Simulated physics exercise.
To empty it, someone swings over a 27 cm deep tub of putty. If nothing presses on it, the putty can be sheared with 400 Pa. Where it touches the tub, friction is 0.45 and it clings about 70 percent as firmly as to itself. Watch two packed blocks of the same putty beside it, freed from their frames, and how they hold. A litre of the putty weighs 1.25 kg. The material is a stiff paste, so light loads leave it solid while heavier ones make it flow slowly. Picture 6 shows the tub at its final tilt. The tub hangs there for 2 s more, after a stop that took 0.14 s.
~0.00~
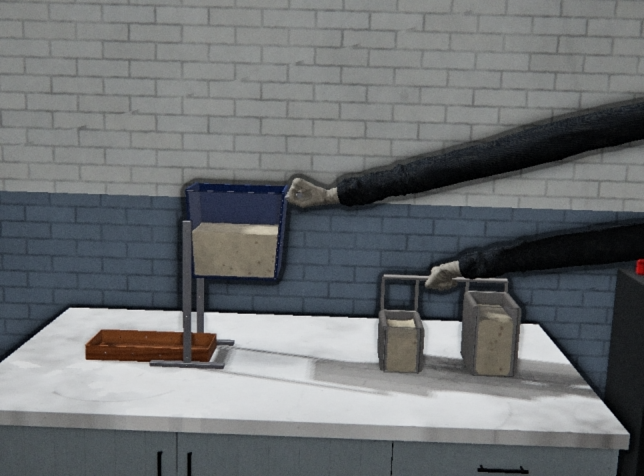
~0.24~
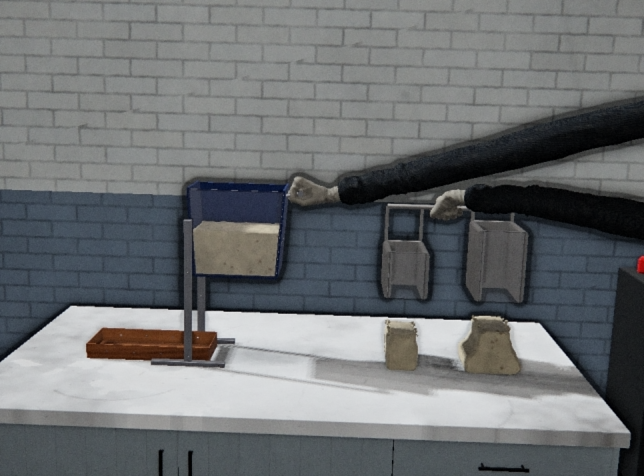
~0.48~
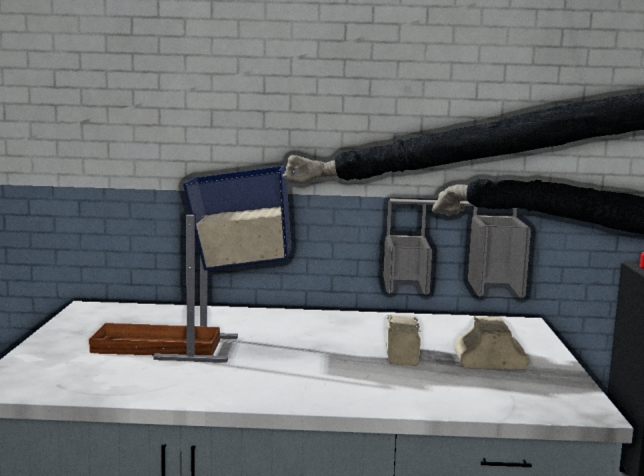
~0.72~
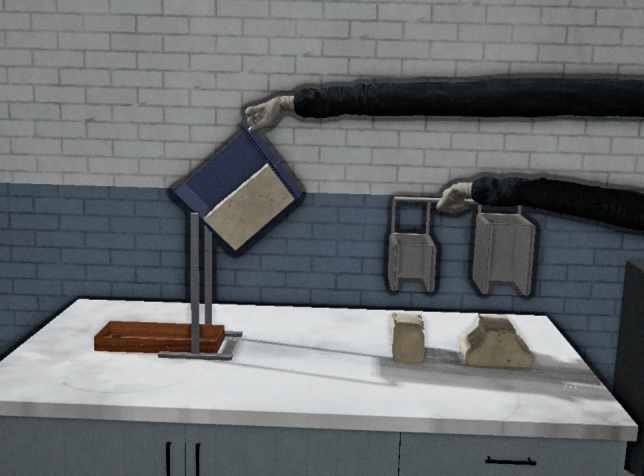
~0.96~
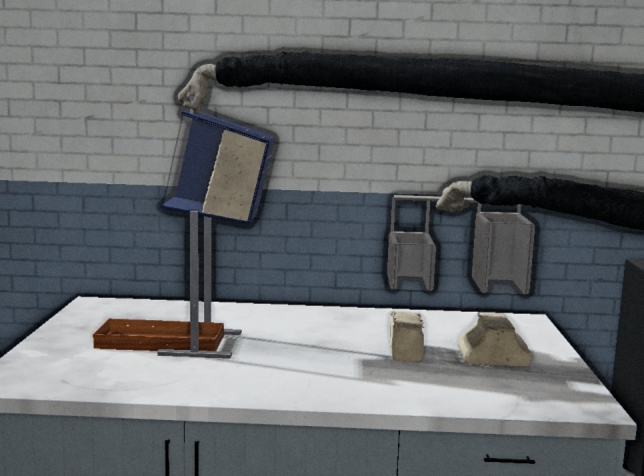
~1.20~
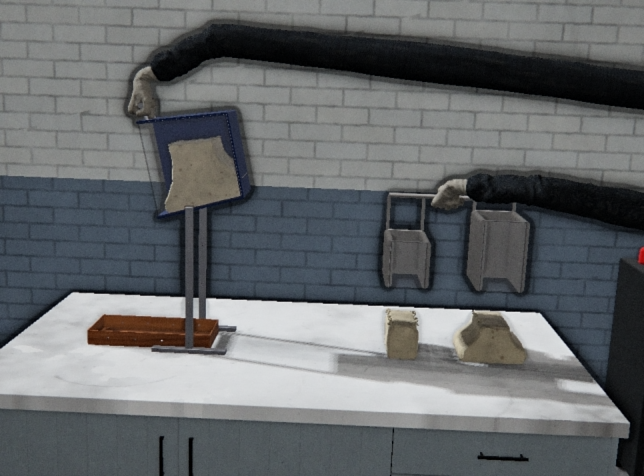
Dark-sleeved arms lifting grey casings off two pale blocks, the right one sagging, then turning a blue putty tub over leftward.
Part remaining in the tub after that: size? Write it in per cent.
Close to 0 %.
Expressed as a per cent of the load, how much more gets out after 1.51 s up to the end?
40 %.
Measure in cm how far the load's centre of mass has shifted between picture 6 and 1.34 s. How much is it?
About 10 cm.
After 1.34 s, the tub is at 102 degrees and holds 76 %.
After 1.51 s, the tub is at 102 degrees and holds 42 %.
After 1.68 s, the tub is at 102 degrees and holds 35 %.
After 1.85 s, the tub is at 102 degrees and holds 29 %.
After 3.20 s, the tub is at 102 degrees and holds 0 %.
